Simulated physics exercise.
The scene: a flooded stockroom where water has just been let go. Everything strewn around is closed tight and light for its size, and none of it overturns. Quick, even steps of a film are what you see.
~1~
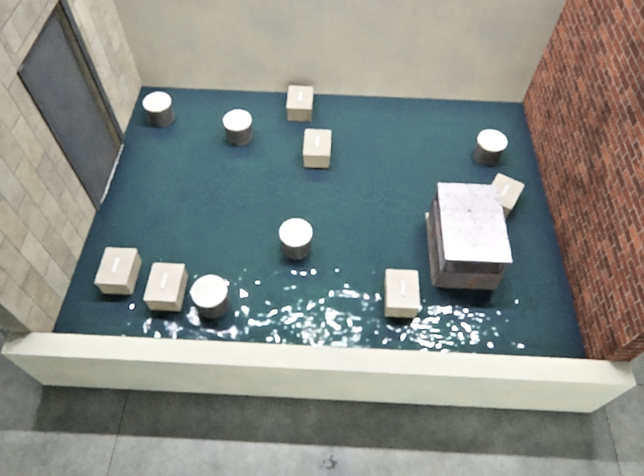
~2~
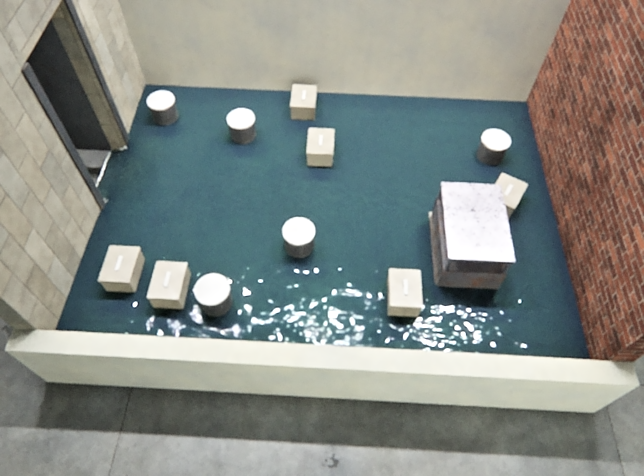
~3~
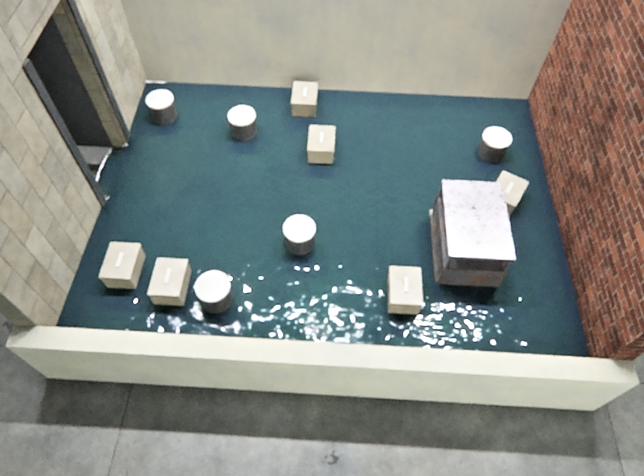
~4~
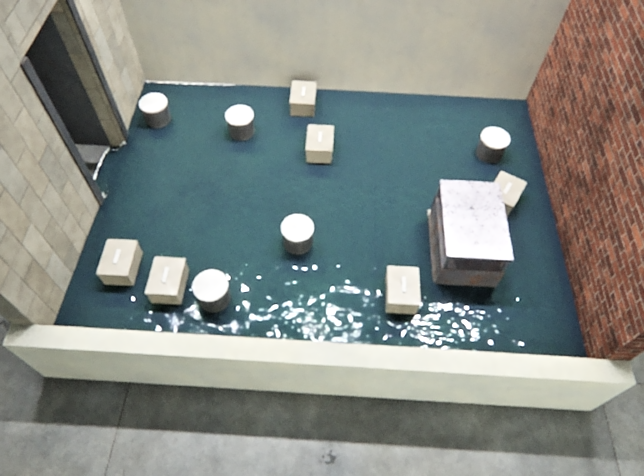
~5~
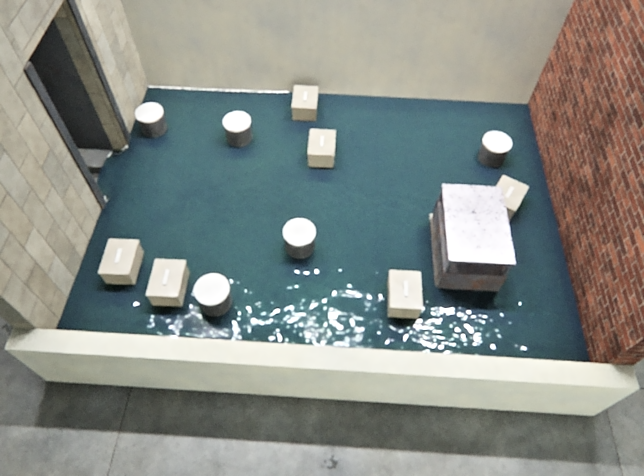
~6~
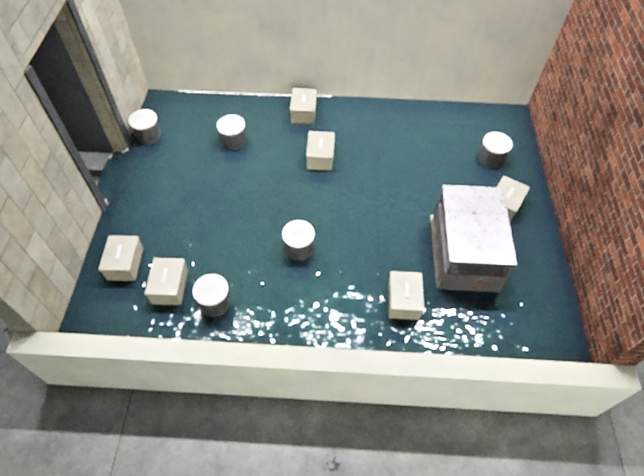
A floating pail at the upper left drifts slightly toward the open doorway in the left wall.
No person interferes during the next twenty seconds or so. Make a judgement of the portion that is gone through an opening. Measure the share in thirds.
The likely share is two thirds upward.
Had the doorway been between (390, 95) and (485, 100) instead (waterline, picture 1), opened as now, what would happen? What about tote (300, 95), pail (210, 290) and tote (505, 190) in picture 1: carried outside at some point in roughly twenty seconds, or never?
Sequentially, I'd put it as swept away, not lost, swept away.
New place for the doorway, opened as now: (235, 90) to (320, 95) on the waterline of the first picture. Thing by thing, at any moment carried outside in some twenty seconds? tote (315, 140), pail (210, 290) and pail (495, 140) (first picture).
Taking them in turn, the first is flushed away, the second is held back and the third is held back.
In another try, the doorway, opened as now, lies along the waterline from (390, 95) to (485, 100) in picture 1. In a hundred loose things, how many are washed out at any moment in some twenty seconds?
It works out at some 50 per cent of the things.
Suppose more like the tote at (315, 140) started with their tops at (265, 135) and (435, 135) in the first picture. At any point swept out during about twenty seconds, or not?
Escapes, remains.
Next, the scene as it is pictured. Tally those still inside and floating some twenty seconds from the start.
Counting them up gives 3.
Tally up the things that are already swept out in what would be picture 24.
The count is 3.
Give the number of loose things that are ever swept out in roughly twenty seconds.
So, 8 of them.
A moment on, 1 of 11 are out; 10 afloat.
Next, 3 of 11 are out; 8 afloat.
Later, 5 of 11 are out; 6 afloat.
In the end, 8 of 11 are out; 3 afloat.
